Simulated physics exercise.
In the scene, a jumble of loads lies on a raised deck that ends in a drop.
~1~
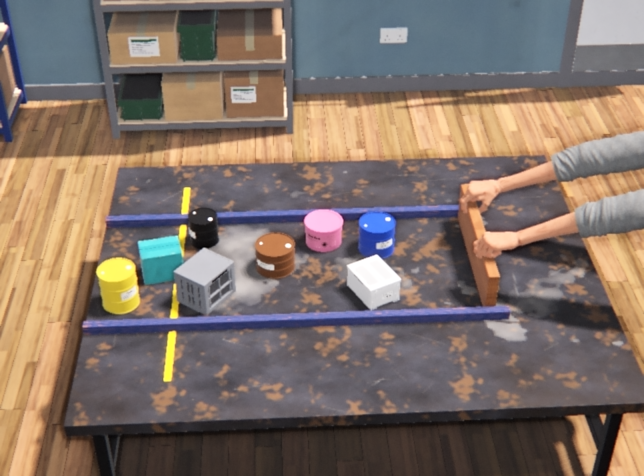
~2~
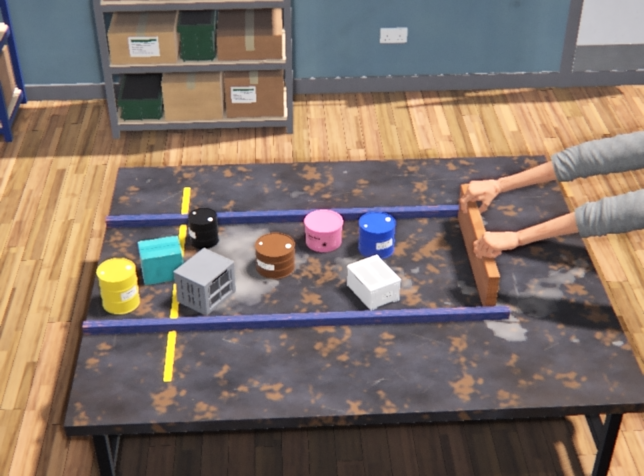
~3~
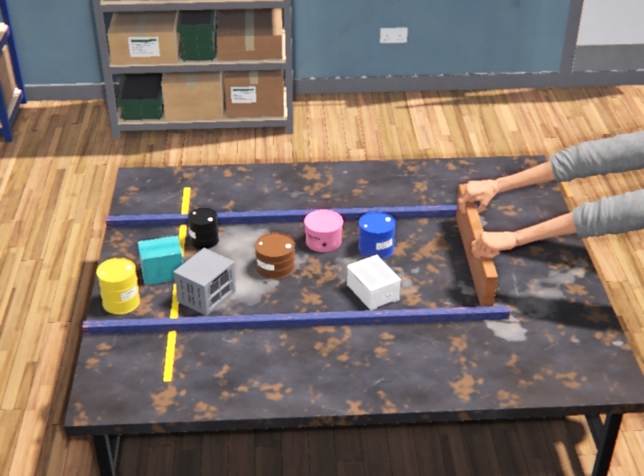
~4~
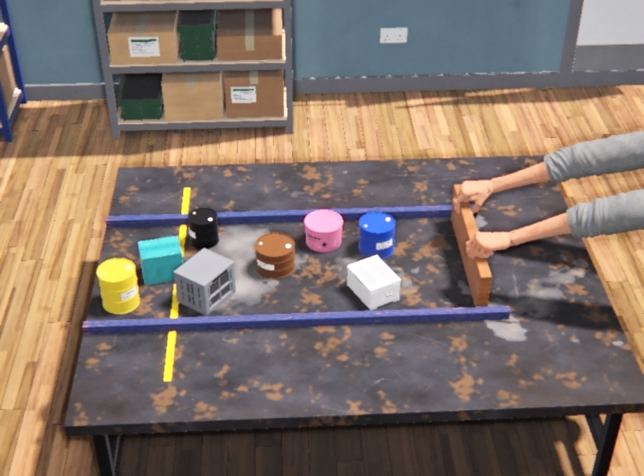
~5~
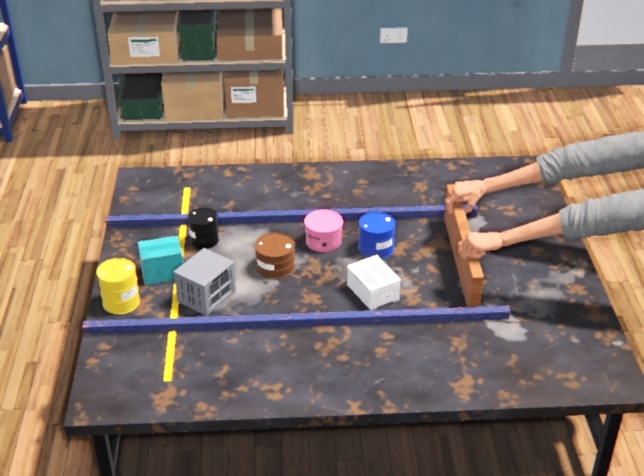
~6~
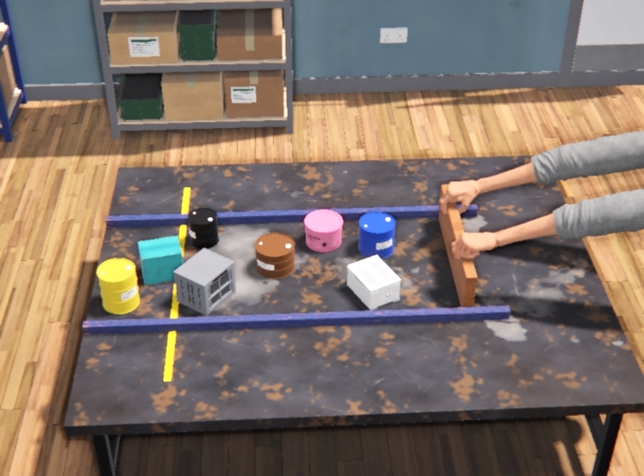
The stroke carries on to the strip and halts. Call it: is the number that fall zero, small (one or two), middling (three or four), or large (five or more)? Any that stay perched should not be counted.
It is small.
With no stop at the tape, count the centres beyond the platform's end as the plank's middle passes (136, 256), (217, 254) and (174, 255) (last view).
The numbers past the end are 4, 0 and 1.
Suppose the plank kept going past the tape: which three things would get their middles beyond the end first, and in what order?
In order: The yellow canister, then the turquoise box, then the grey crate.
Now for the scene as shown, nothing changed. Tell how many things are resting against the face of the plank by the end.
Contact count: 4.
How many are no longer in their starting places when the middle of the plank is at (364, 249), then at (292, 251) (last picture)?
Up to then 3, and up to the other point 4.
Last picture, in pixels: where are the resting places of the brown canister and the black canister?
Final spots - brown canister (157, 272), black canister (134, 237).
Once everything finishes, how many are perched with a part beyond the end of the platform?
The total would be 0.
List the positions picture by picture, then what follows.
The first frame shows yellow canister (119, 286); turquoise box (162, 260); black canister (204, 228); plank (477, 245); tape (178, 272).
The second frame shows turquoise box (162, 260); grey crate (205, 282).
The third frame shows black canister (204, 228); blue canister (377, 235).
The fourth frame shows yellow canister (119, 286); white tote (373, 283).
The fifth frame shows turquoise box (162, 260); pink pail (324, 231).
The sixth frame shows yellow canister (119, 286); turquoise box (162, 260); black canister (204, 228); plank (456, 246); tape (178, 272).
Early on, none off yet; yellow canister at rest near (119, 286); turquoise box at rest near (162, 260); black canister at rest near (204, 228).
Finally, the number that fall off is one or two; lost, yellow canister.
